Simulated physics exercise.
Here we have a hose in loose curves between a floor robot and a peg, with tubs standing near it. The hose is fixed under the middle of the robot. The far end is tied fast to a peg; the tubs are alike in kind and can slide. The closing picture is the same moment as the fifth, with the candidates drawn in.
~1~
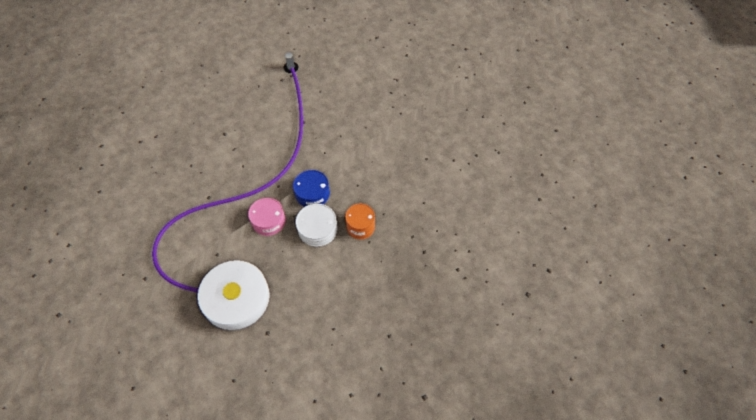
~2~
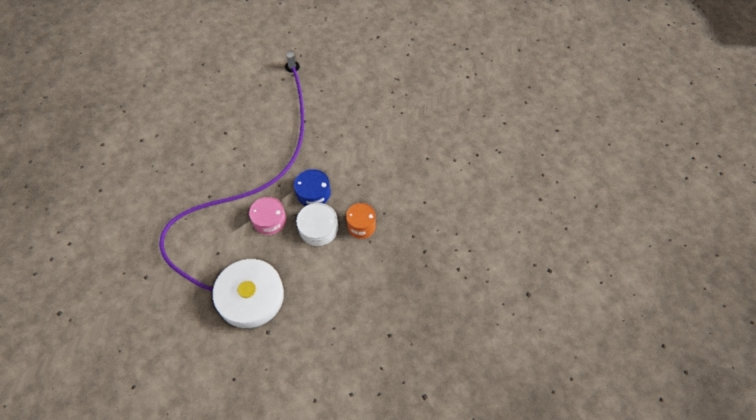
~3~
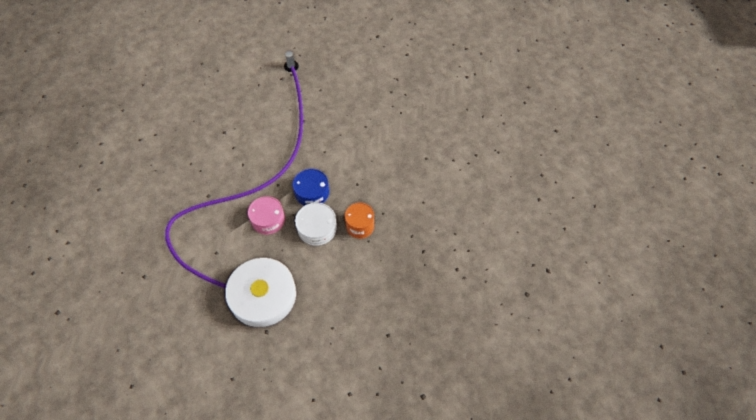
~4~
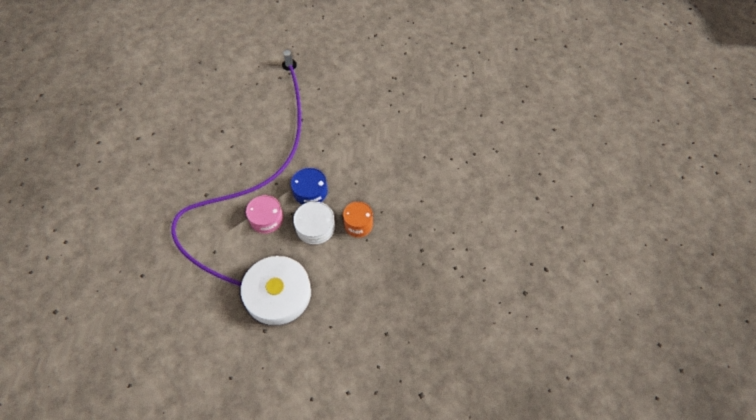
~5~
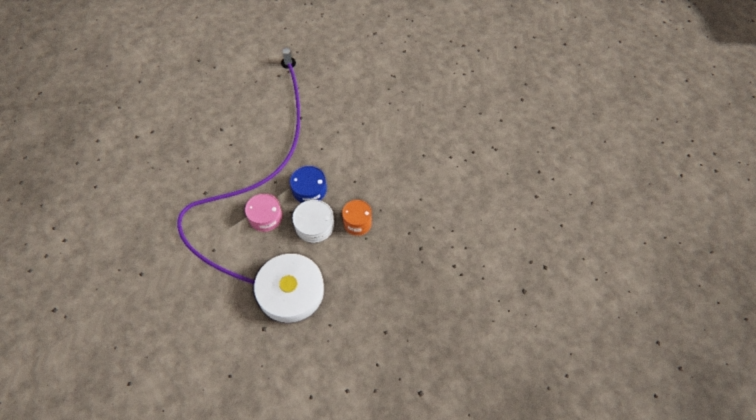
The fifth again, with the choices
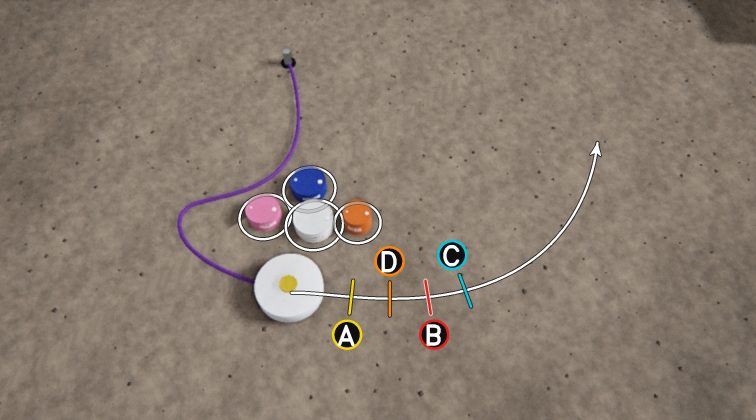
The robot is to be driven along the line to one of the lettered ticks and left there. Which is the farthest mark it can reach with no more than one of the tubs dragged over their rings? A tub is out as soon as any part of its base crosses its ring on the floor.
Stop at C.
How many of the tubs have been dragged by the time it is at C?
One.
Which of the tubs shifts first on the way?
The pink tub.
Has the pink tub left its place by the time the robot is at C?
By then, yes.
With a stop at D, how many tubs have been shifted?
The count is none.
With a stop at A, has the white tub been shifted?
By then, no.
On the copy, A at (351, 297); B at (428, 297); C at (465, 291); D at (390, 299); the route from (291, 293) via (504, 277) to (598, 143).
On C. First, robot (351, 293).
Then, robot (415, 294).
Finally, robot (467, 286); pink tub (280, 206); one over the rings.
By contrast, A is within the limit but short; B is within the limit but short; D is within the limit but short.
